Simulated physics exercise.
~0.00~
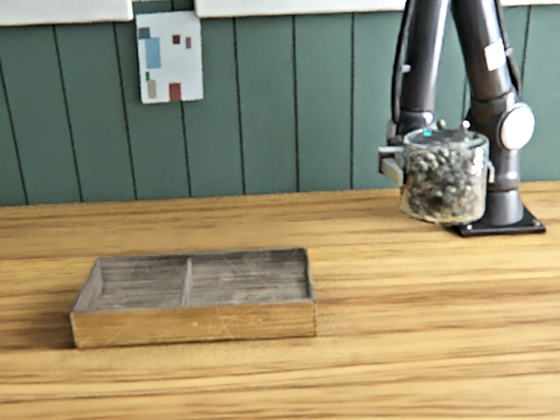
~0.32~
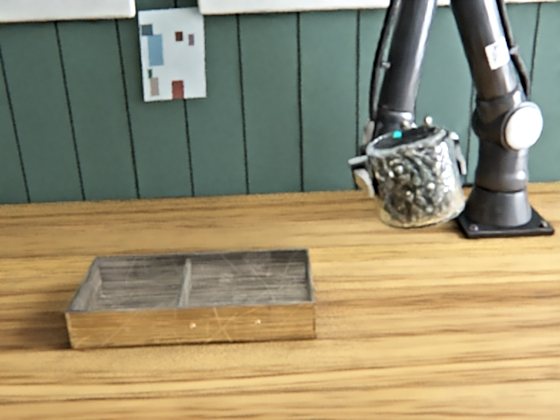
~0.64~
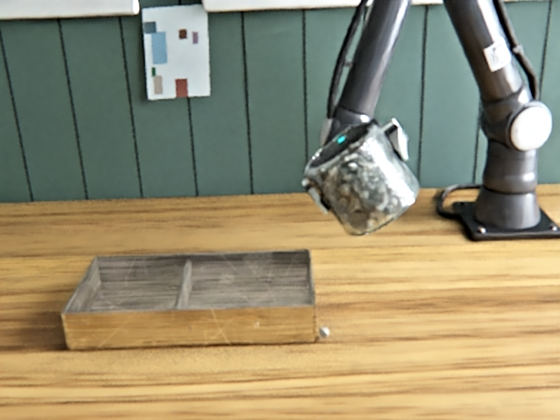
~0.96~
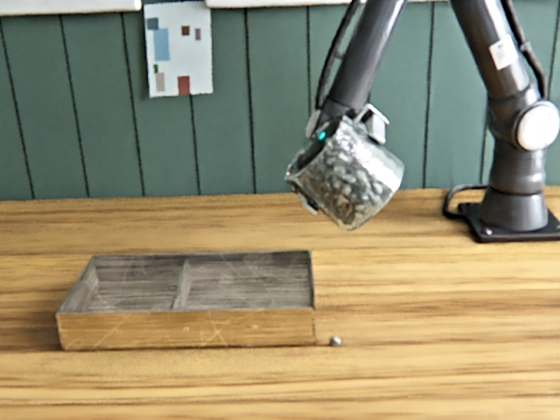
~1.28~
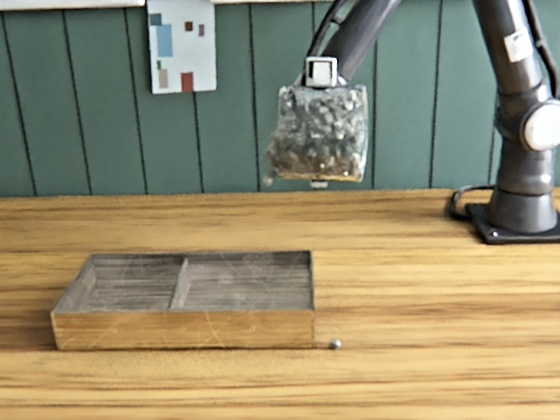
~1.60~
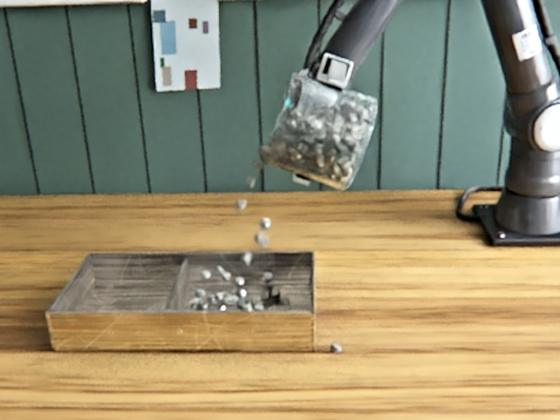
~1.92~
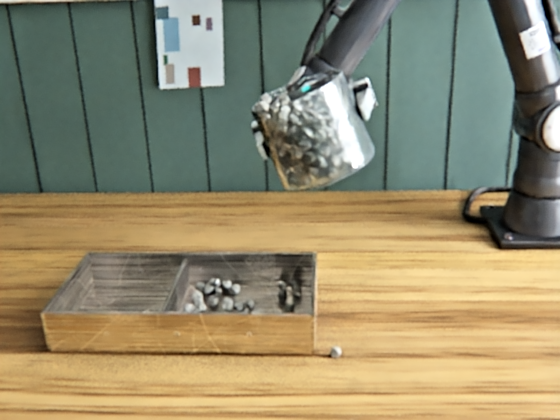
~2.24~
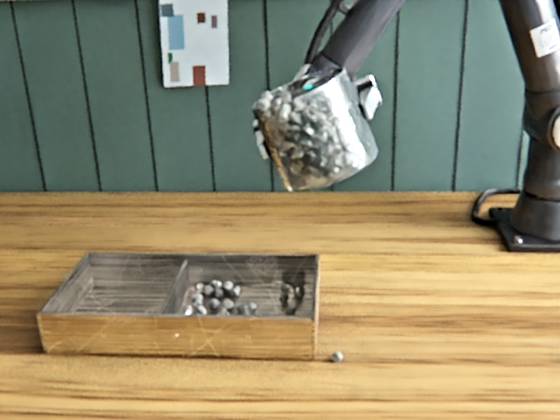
A dark robot arm holds a clear cup heaped with small grey pebbles at the right of a wooden table, viewed from the front against green panelled boards with a patterned sheet pinned up. A shallow wooden box, split in two by a cross wall, sits at the left. The arm carries the cup leftward, tilting it, and one stray pebble comes to rest beside the box. It lifts the cup onto its side, and a small stream of pebbles drops into the box's right part. The cup then tips back and stops, still mostly full, leaving the left part empty.
